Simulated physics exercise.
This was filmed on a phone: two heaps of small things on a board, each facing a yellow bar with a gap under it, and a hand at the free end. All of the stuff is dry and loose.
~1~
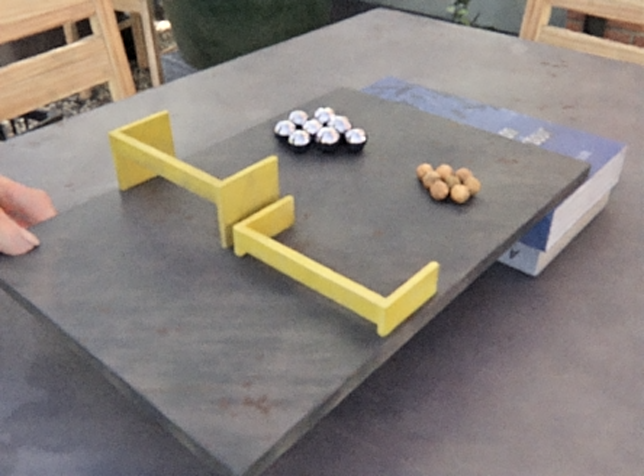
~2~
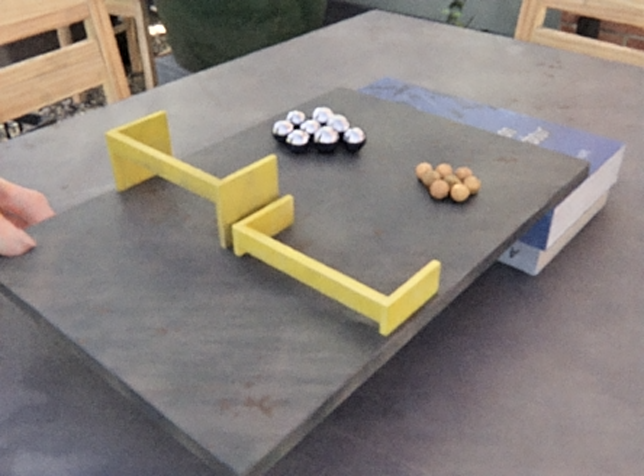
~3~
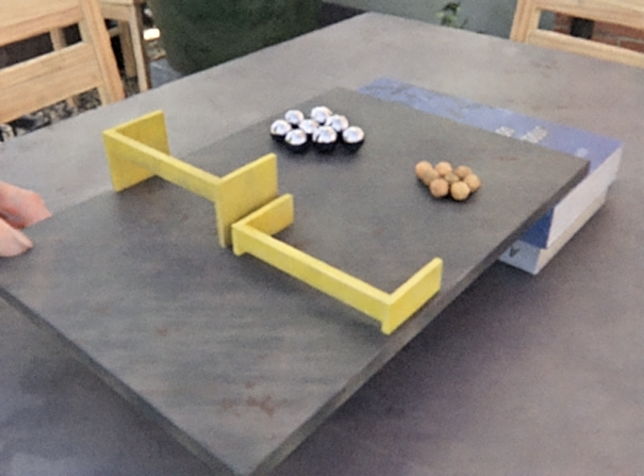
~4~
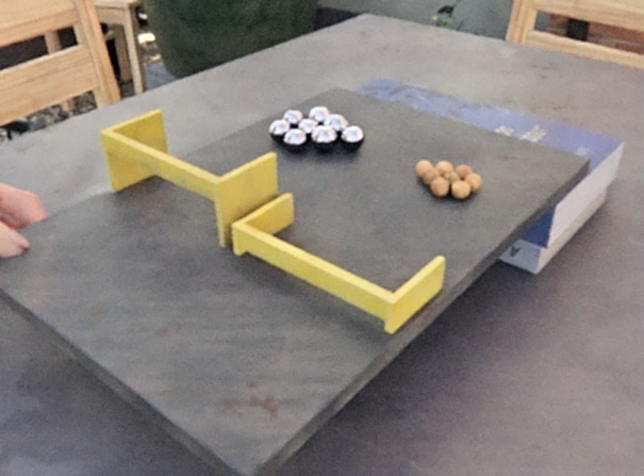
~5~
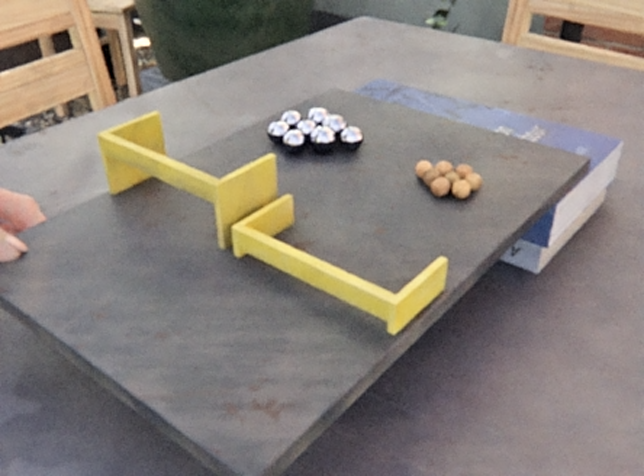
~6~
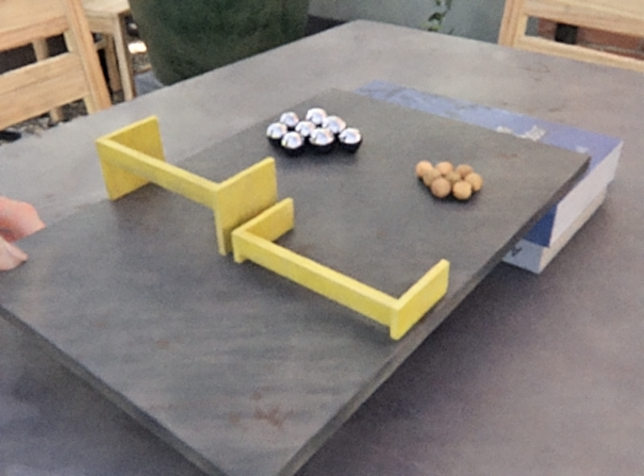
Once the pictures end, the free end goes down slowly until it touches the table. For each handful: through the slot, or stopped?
One by one: I'd bet the near handful stays caught; I'd bet the far handful heads on downhill.
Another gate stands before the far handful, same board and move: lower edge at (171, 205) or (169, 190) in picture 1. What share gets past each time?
I'd say some 0 in a hundred the first time, then 60 in a hundred.
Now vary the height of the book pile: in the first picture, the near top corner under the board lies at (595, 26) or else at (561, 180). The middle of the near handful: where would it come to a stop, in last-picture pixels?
Centre at rest: First case roughly (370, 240), second case roughly (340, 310).
Then, 0.40 s past the last view, board sloping at 9°; near handful on its way down; far handful on its way down.
Then, 0.75 s past the last view, board resting at 12°; near handful has reached its gate; far handful all past its gate.
Finally, board resting at 12°; near handful gathered behind its gate; far handful all past its gate.
